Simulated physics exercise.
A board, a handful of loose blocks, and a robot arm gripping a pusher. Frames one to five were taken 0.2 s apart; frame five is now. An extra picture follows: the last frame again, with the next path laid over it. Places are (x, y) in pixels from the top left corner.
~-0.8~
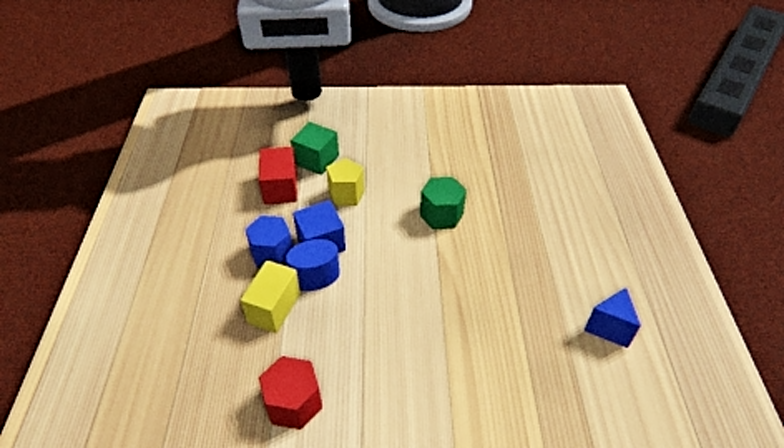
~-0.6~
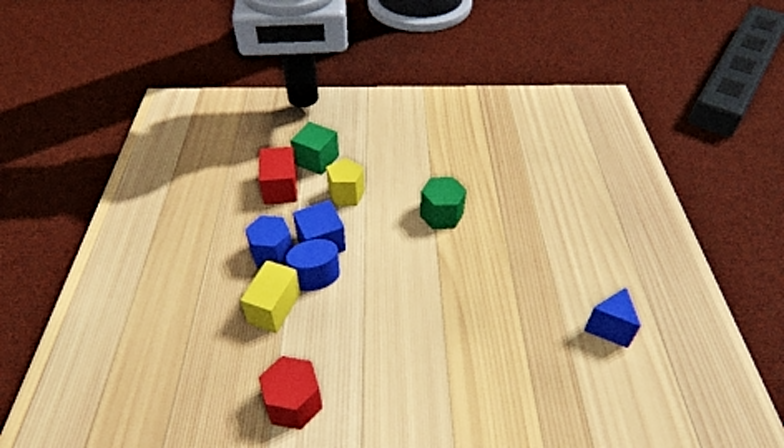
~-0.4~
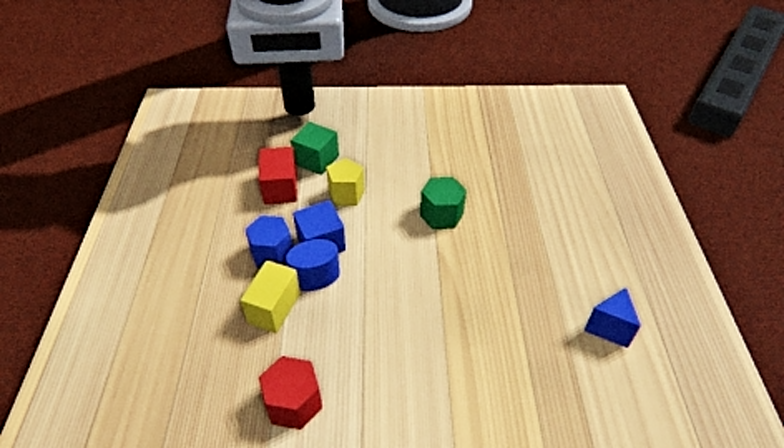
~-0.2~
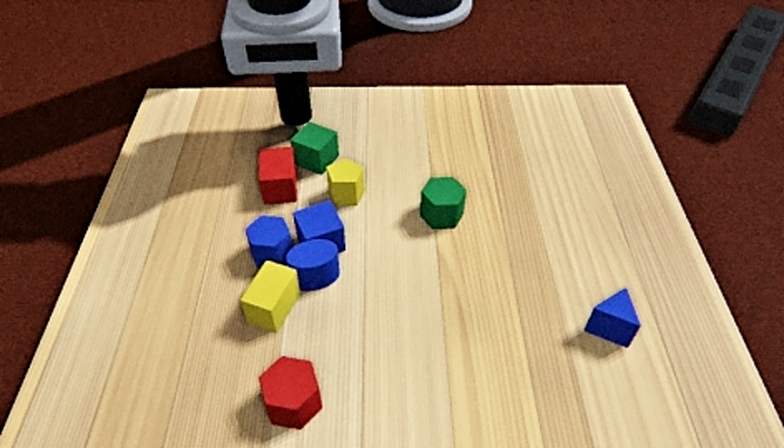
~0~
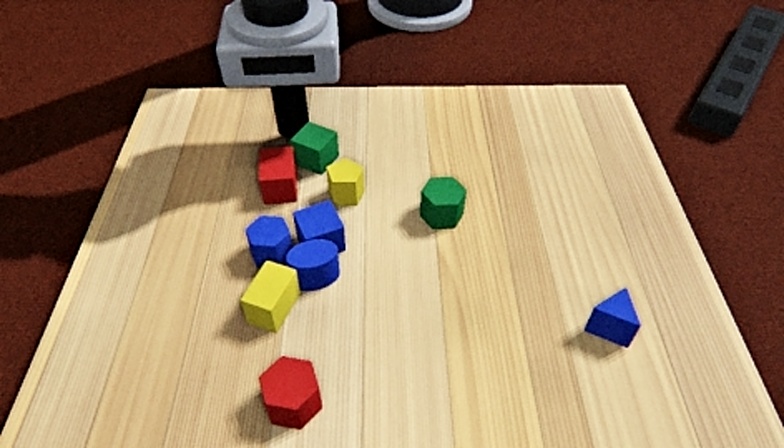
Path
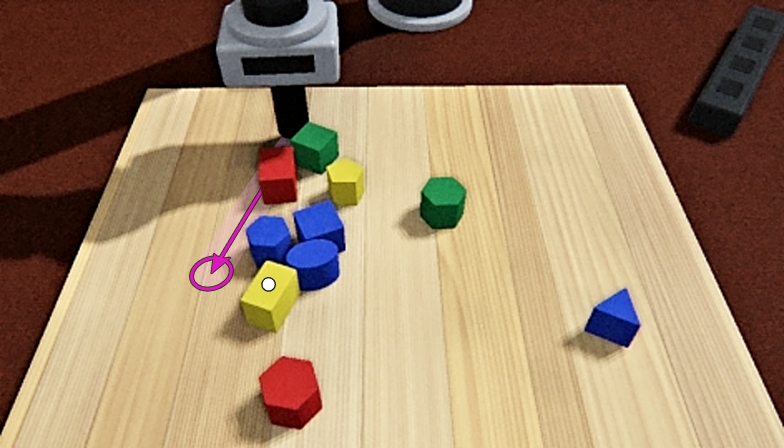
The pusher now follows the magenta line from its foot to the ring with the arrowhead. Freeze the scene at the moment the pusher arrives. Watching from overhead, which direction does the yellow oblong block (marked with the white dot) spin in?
Overhead view: Clockwise.
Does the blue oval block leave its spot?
I'd say yes.
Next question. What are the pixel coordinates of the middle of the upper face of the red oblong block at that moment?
So, by the moment the path ends, you'll find the top centre of the red oblong block at (244, 264).
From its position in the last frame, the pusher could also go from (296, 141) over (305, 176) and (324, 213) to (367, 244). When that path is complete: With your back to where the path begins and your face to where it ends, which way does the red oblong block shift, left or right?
Displaced right.
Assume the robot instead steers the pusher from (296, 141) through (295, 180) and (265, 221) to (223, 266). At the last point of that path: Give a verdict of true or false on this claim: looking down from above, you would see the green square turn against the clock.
That claim is true.
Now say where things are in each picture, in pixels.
The first frame shows tip of the pusher (307, 92), middles of tops, blue hexagonal block (267, 230), yellow oblong block (269, 284), red oblong block (276, 163), blue oval block (312, 253).
The second frame shows pusher (303, 99), nothing pushed.
The third frame shows pusher (300, 107), nothing pushed.
The fourth frame shows pusher (297, 117), nothing pushed.
The fifth frame shows pusher (294, 129), blue hexagonal block (267, 230), yellow oblong block (269, 284), red oblong block (276, 163), blue oval block (312, 253).
The line goes from (296, 141) directly to (212, 273); the dot is on the yellow oblong block.
On the path given first. One third of the way, pusher (267, 167); red oblong block (270, 183), turned 20° anticlockwise.
Two thirds of the way, pusher (238, 211); blue hexagonal block (268, 261), turned 45° anticlockwise; yellow oblong block (273, 302); red oblong block (253, 227), turned 30° anticlockwise; blue oval block (315, 255), turned 15° anticlockwise.
At the end, pusher (207, 262); blue hexagonal block (284, 286), turned 75° anticlockwise; yellow oblong block (285, 319), turned 60° clockwise; red oblong block (244, 264), turned 65° anticlockwise; blue oval block (322, 258), turned 40° anticlockwise.
